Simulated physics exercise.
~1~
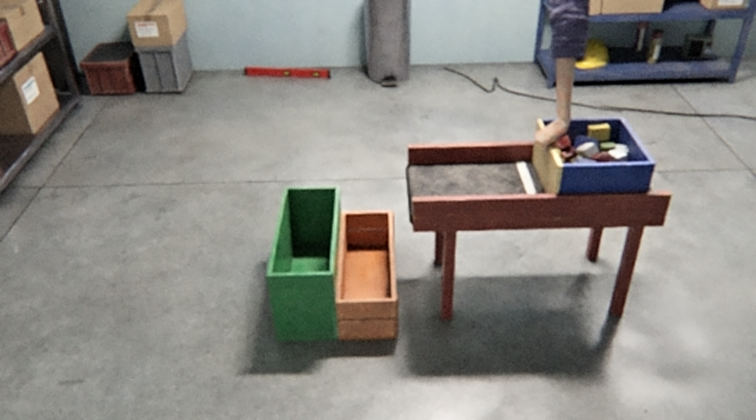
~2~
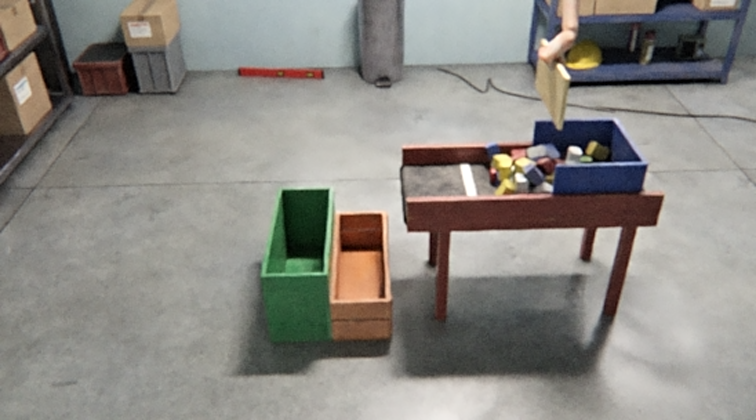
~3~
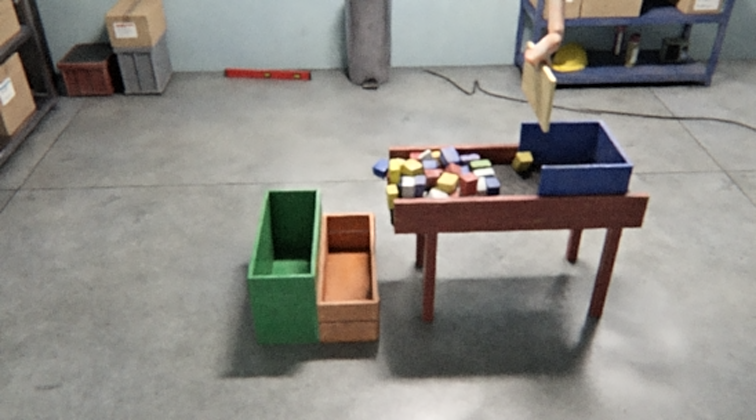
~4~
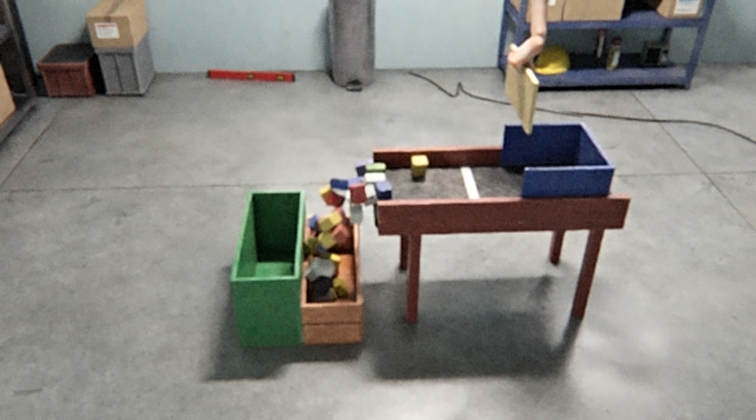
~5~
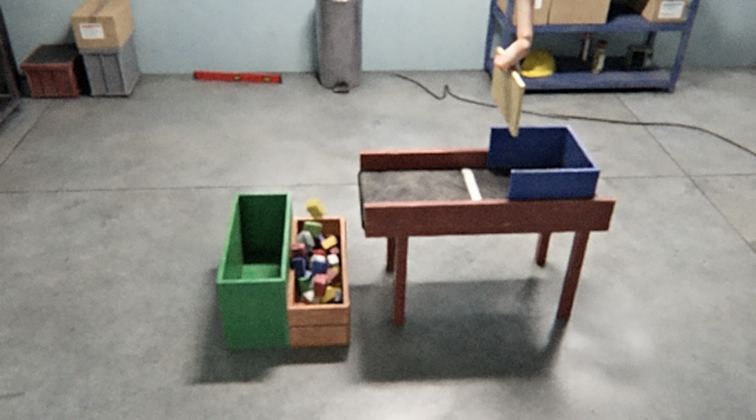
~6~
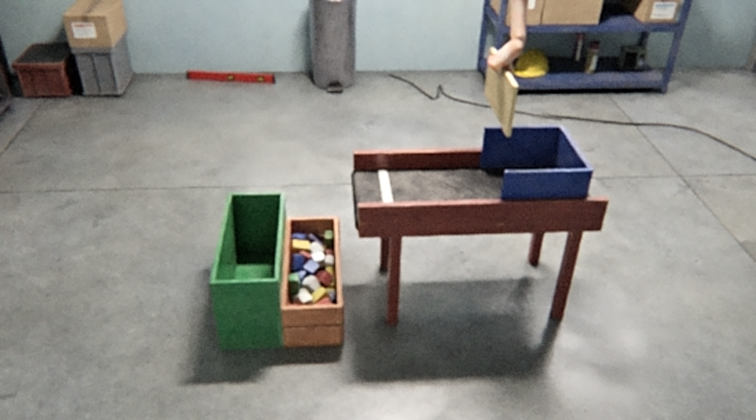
In a workshop with a grey concrete floor, seen from slightly above, a red-sided conveyor table stands at the right, with a blue pen of colourful toy bricks on its far right end. A green box and, beside it, an orange box sit on the floor to the left. A hand lifts the pale yellow gate from the pen, and the bricks spread onto the dark belt. The belt carries them left in a loose heap, and they tumble off its end into the nearer orange box. Finally the belt and pen are empty, the bricks fill the orange box, and the green one holds none.
